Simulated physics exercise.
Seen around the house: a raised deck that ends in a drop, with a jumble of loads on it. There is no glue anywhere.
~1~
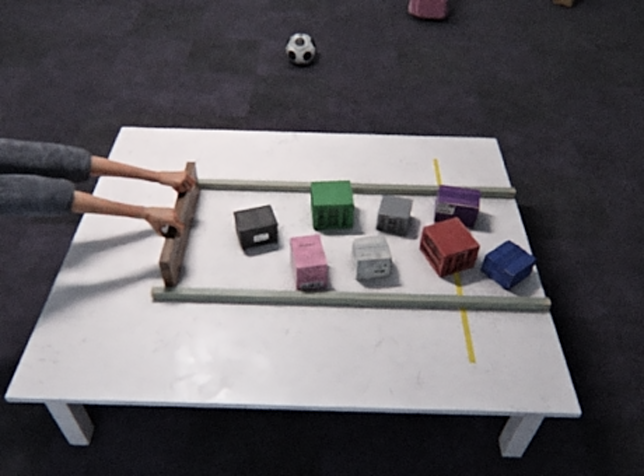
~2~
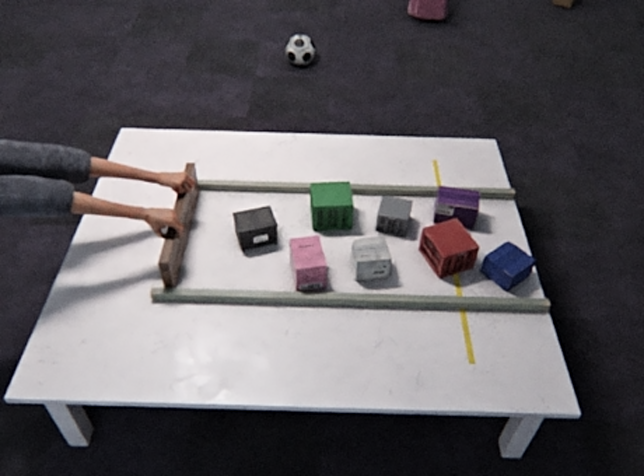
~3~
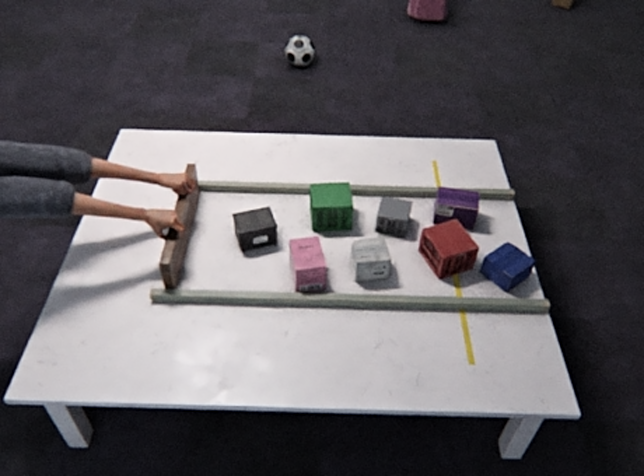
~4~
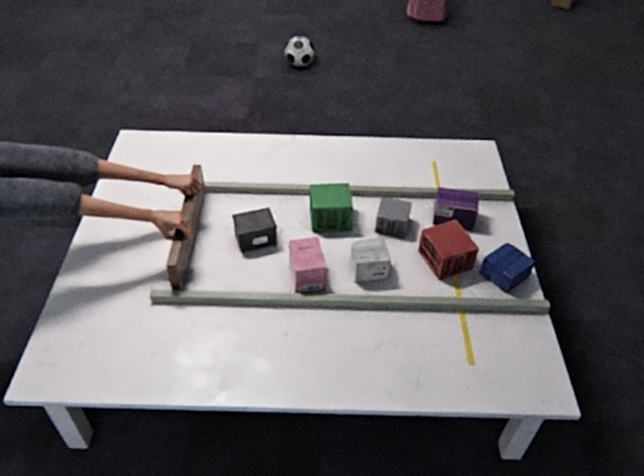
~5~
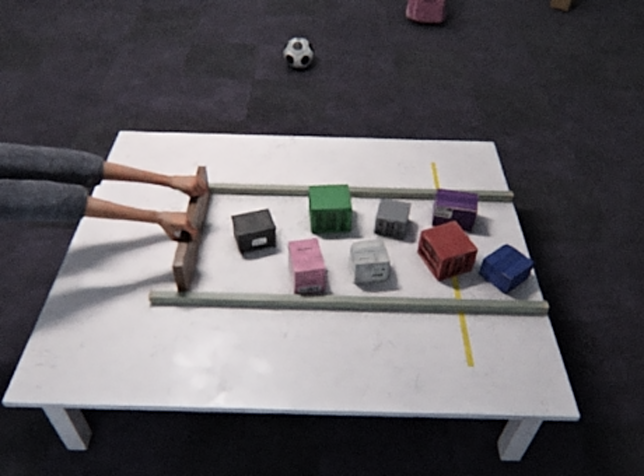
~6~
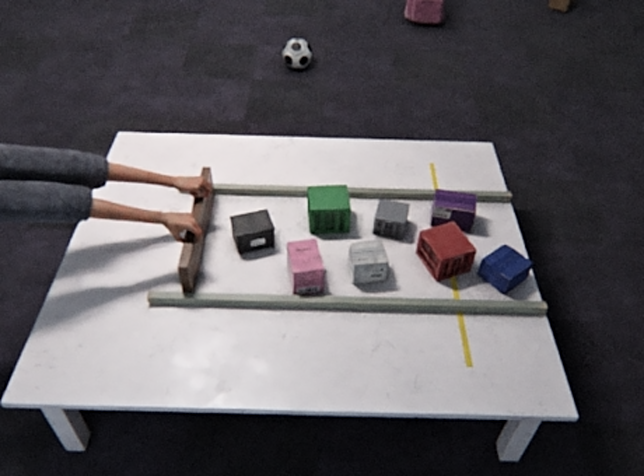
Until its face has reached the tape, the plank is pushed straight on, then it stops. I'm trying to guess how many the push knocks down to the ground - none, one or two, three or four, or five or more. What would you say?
A single one or a pair drops off.
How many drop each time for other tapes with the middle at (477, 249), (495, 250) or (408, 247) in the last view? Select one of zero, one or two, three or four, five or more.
Going through the places as listed, I'd say 3 or 4, then more than four, then no fall at all.
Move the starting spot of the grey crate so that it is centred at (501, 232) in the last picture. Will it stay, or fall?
It goes off the edge.
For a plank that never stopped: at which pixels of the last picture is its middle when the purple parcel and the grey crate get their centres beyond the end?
(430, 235) and (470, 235), more or less.
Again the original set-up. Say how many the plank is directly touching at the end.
That number would be 3.
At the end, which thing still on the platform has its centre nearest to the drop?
Red crate.
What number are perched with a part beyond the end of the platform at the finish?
Number: 1.
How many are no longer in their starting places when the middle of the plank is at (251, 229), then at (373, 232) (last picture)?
The count is 1 at the first point and 7 at the second.
Early on, none off yet; blue box at rest near (505, 269); purple parcel at rest near (453, 210); red crate at rest near (445, 251).
A while later, none off yet; blue box travelled a little near (513, 272); purple parcel travelled about its own width near (489, 209); red crate travelled about its own width near (481, 244).
Finally, the number that fall off is one or two; lost, purple parcel and blue box.
